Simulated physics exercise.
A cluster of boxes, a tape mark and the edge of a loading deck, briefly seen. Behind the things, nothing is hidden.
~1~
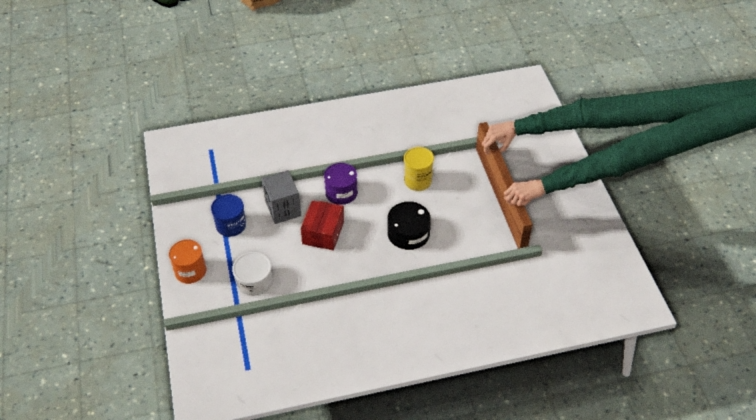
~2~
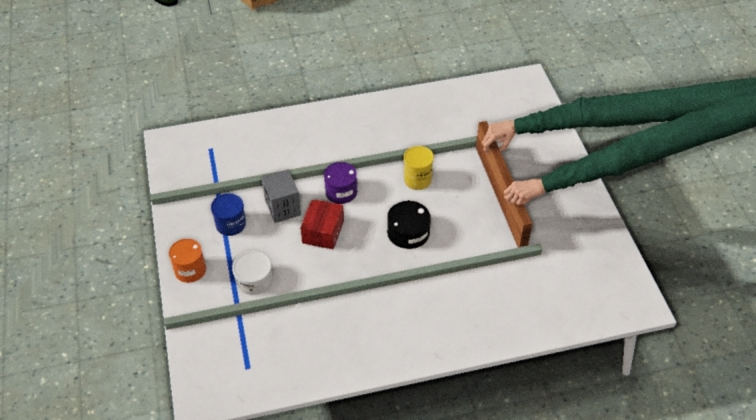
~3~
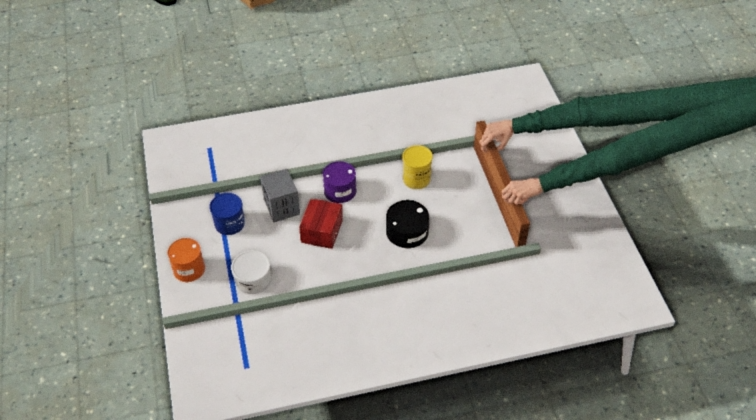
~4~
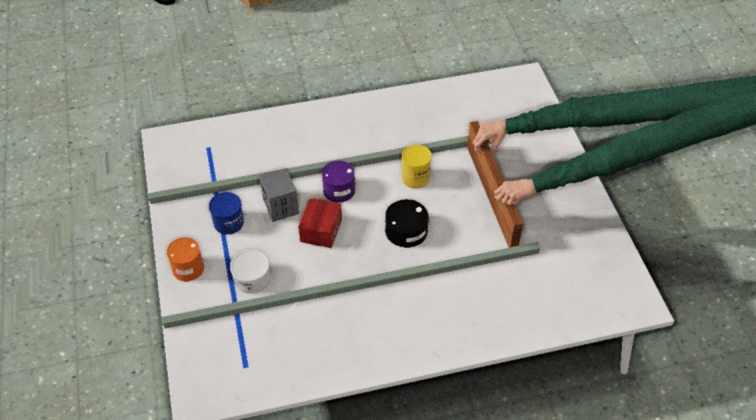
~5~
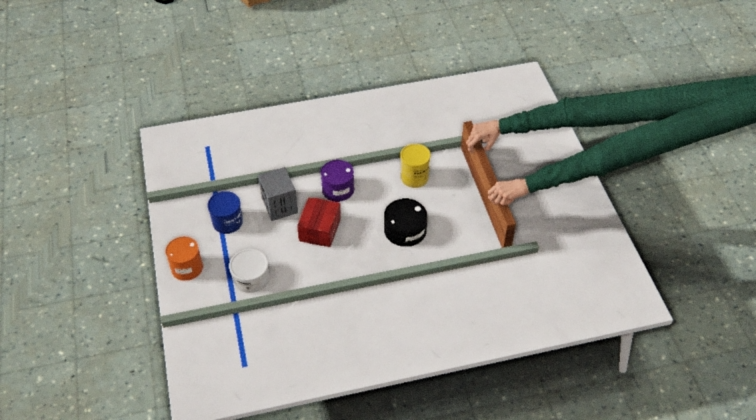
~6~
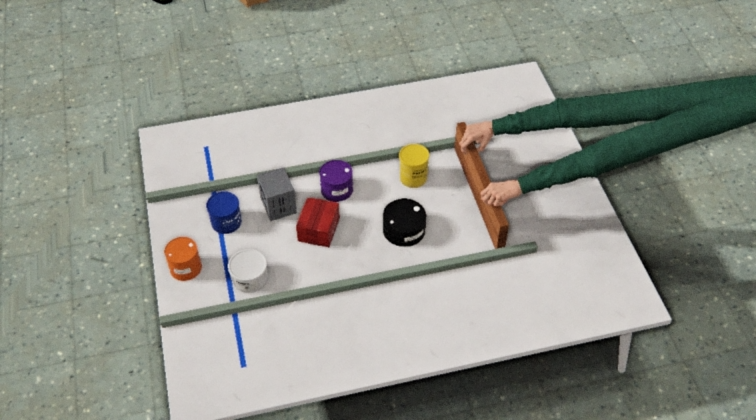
A wooden plank, held by two green-sleeved hands, slides slightly left between two rails on a white table, while the canisters, pails, grey crate and red box ahead of it, near a blue tape line, show no clear movement.
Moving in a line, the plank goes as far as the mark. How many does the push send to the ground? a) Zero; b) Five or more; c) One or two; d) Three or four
c.
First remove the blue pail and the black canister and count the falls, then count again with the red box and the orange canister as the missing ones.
Well, the first time you'd get 0, and the next time 0.
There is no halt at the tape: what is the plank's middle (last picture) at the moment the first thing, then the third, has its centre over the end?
At (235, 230) for the first, at (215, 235) for the third.
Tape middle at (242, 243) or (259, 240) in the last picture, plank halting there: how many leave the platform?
So that's 0 for the first and 0 for the second.
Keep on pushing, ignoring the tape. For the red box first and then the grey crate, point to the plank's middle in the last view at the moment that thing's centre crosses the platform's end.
About (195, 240), and about (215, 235) for the other.
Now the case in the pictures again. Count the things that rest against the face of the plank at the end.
2 are in contact with it.
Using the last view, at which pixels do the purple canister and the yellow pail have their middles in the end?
They end up close to (177, 202) and (202, 212).
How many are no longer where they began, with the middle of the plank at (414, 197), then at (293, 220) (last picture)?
At the first spot 2, then 7.
Soon after, none off yet; orange canister at rest near (183, 259); blue pail at rest near (225, 213); white pail at rest near (249, 271).
Then, none off yet; orange canister moving near (182, 261); blue pail moved about its own width near (184, 235); white pail moved about its own width near (227, 283).
By the end, the number that fall off is one or two; fallen, blue pail.
